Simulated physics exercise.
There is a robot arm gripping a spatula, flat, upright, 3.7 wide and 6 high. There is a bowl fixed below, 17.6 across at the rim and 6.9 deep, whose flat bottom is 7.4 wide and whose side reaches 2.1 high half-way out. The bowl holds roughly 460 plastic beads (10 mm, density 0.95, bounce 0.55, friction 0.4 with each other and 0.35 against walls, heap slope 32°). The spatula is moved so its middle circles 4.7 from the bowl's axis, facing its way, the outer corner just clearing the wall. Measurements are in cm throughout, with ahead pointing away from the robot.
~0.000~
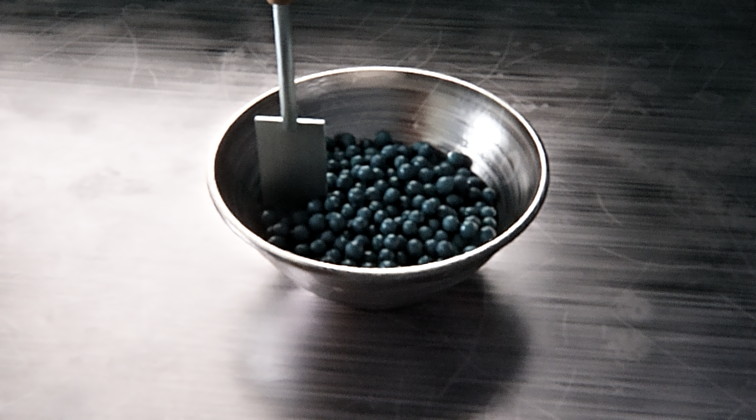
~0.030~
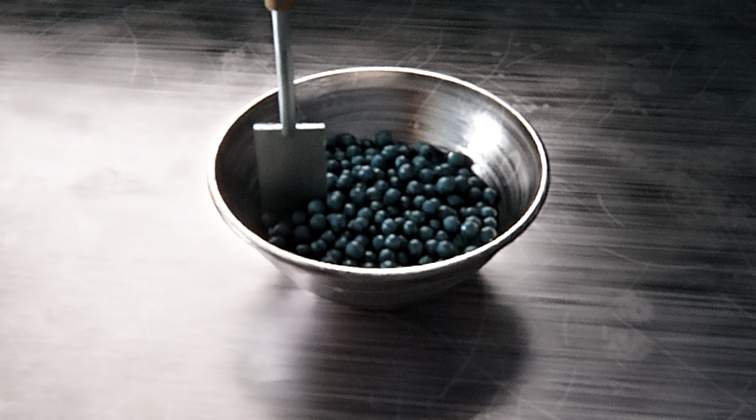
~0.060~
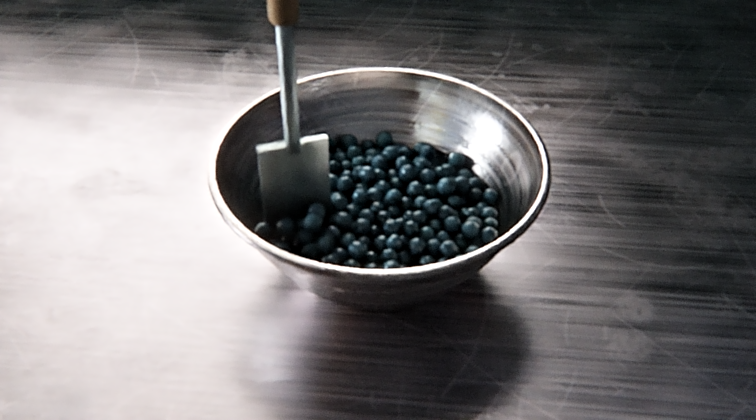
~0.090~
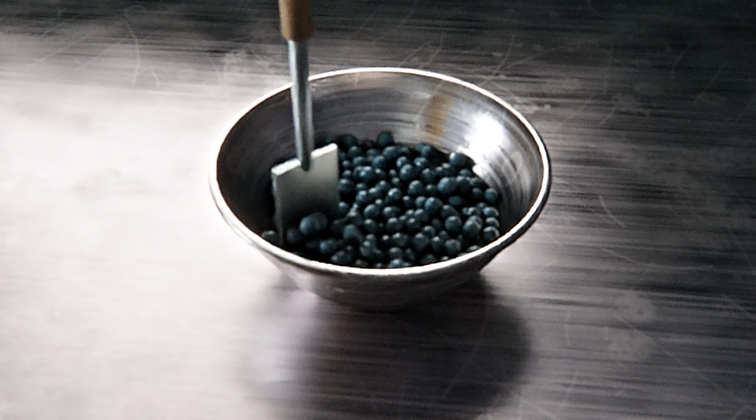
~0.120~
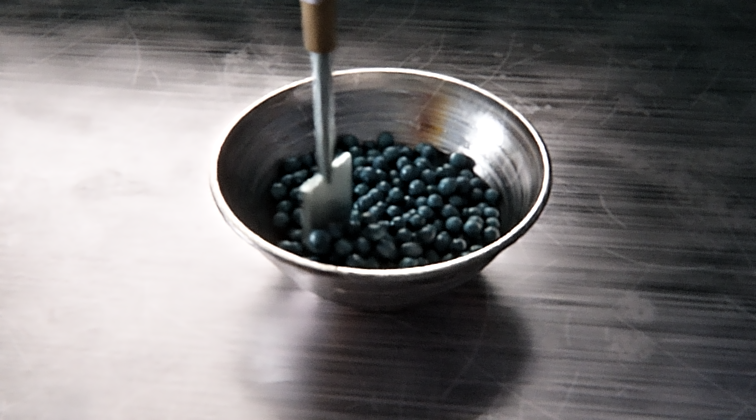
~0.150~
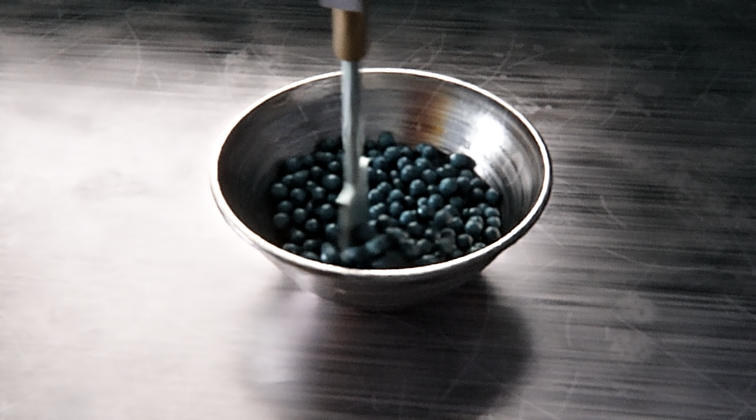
On a scratched, streaky metallic surface, a wooden-handled spatula stands inside a metal bowl of dark round beads, its flat blade near the left wall. The blade lowers slightly, then sweeps rightward through the near side of the heap, turning until its narrow edge shows and pushing beads along.
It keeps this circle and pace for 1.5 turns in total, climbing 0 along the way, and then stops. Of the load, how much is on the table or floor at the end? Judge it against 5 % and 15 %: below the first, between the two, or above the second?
Between 5 and 15 %.
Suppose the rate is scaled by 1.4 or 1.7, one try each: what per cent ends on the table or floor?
25 % and 30 %.
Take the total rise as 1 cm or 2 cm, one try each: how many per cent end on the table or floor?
Close to 5 and 5 percent, in that order.
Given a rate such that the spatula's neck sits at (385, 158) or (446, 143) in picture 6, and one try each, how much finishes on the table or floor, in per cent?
Around 15 and 25 per cent respectively.
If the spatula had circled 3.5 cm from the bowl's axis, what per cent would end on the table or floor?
Close to 5 in a hundred then.
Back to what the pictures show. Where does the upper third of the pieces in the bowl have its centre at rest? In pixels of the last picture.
I'd put it at about (431, 178).
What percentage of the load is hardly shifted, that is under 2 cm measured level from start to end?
Result: Close to 35 per cent of the load.
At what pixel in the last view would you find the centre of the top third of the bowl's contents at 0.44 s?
That third sits centred at about (377, 141).
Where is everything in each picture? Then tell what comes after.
The first frame shows the spatula neck at (288, 96), 0° round; upper third of the load around (381, 205), from x 270 to 490, top at y 140; 457 in the bowl.
The second frame shows the spatula neck at (287, 102), 7° round; upper third of the load around (381, 204), from x 270 to 490, top at y 140.
The third frame shows the spatula neck at (291, 118), 24° round; upper third of the load around (382, 208), from x 265 to 490, top at y 140.
The fourth frame shows the spatula neck at (304, 134), 43° round; upper third of the load around (386, 215), from x 270 to 490, top at y 140.
The fifth frame shows the spatula neck at (326, 147), 61° round; upper third of the load around (386, 218), from x 280 to 490, top at y 140.
The sixth frame shows the spatula neck at (354, 155), 80° round; upper third of the load around (398, 217), from x 280 to 495, top at y 140; 457 in the bowl.
After 0.44 s, 259° round, highest piece 9 above the table; 443 in the bowl, 5 on the table or floor, 9 in flight or on the tool.
After 0.74 s, 78° round, highest piece 8 above the table; 424 in the bowl, 32 on the table or floor, 1 in flight or on the tool.
After 1.08 s, 180° round, highest piece 7 above the table; 411 in the bowl, 46 on the table or floor.
After 1.78 s, 180° round, highest piece 7 above the table; 411 in the bowl, 46 on the table or floor.
In the end, 411 in the bowl, 46 on the table or floor. That is 10 % on the table or floor.
